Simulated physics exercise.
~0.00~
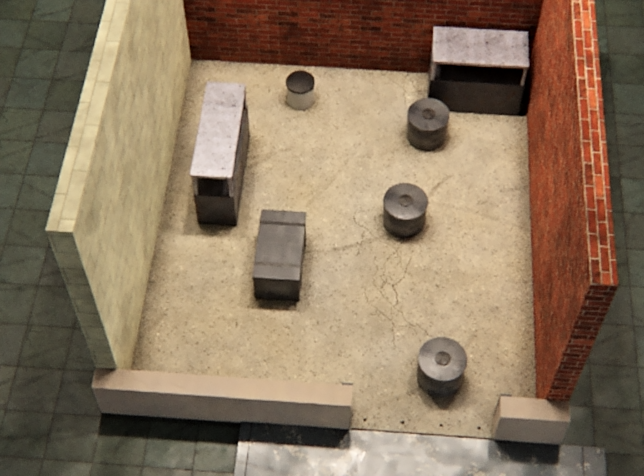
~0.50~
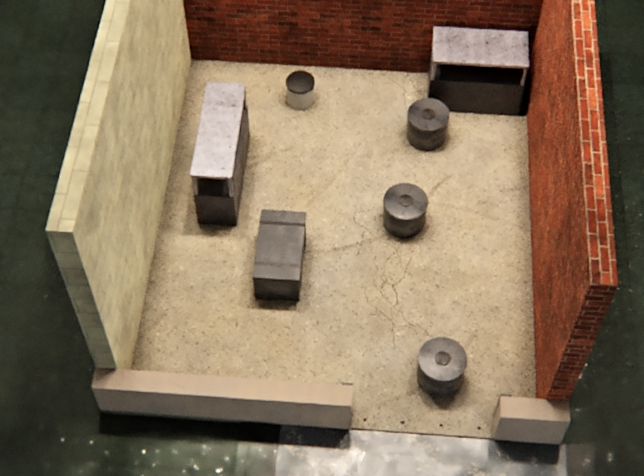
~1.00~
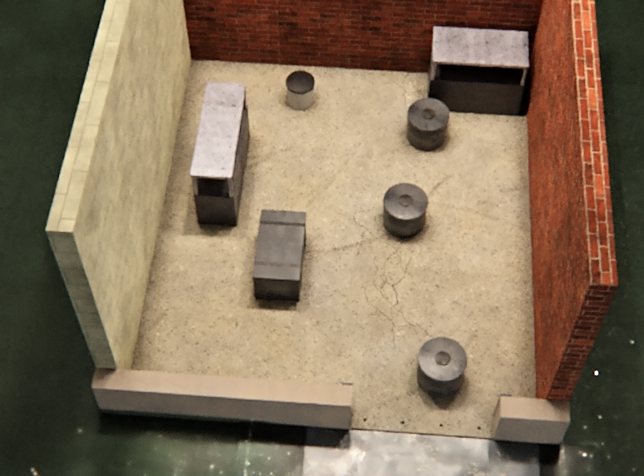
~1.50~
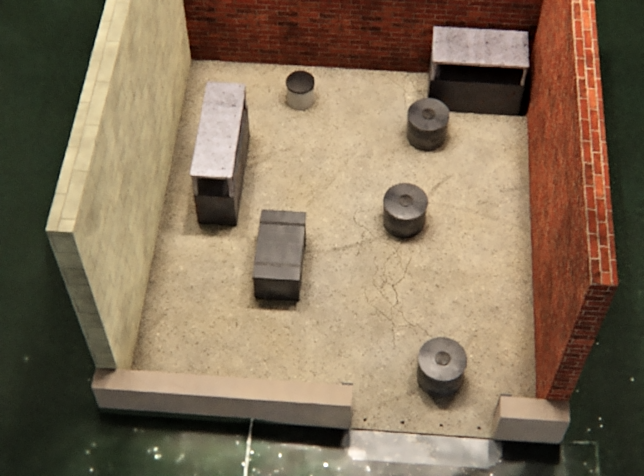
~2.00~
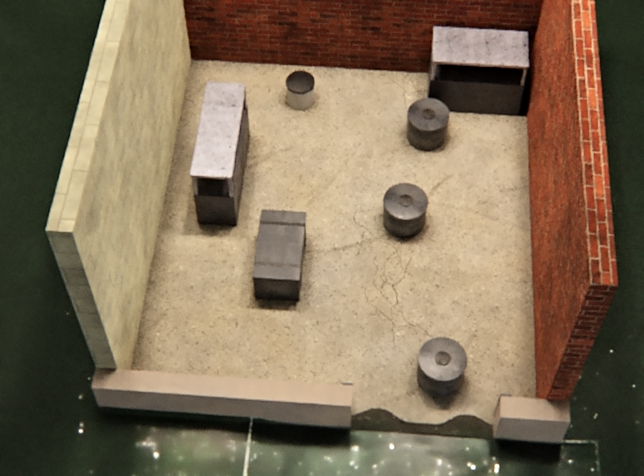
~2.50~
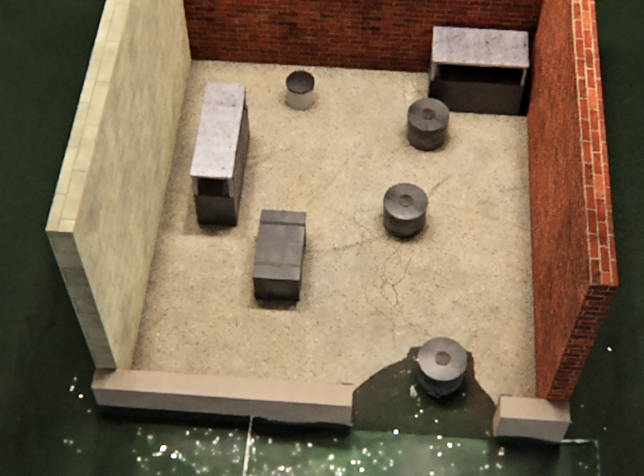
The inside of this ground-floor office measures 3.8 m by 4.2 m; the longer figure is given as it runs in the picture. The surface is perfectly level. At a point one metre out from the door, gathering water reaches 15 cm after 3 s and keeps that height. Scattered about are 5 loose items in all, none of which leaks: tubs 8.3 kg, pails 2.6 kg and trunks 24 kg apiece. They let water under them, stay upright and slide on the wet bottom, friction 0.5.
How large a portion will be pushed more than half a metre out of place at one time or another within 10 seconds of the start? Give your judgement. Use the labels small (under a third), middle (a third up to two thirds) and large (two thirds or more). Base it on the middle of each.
Large.
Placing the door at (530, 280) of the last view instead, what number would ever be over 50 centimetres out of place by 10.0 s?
You'd get 2 in that case.
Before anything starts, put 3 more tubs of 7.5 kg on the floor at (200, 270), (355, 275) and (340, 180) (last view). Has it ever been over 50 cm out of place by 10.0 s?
One by one, in that order: Below it, above it, above it.
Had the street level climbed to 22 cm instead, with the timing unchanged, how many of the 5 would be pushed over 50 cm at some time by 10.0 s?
4.
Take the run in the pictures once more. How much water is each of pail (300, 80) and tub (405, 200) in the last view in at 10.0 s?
Roughly 12 and 8 cm.
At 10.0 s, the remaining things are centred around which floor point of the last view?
Roughly at (281, 135).
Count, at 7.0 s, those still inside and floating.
Total: 2.
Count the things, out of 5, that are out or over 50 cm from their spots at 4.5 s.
By that time the total stands at 1.
After 3.5 s 1 of 5 are over 50 cm from their spots; 0 afloat.
After 4.5 s 1 of 5 are over 50 cm from their spots; 0 afloat.
After 7.0 s 2 of 5 are over 50 cm from their spots; 2 afloat.
After 10.0 s 4 of 5 are over 50 cm from their spots, and 4 have been at some point; 4 afloat.
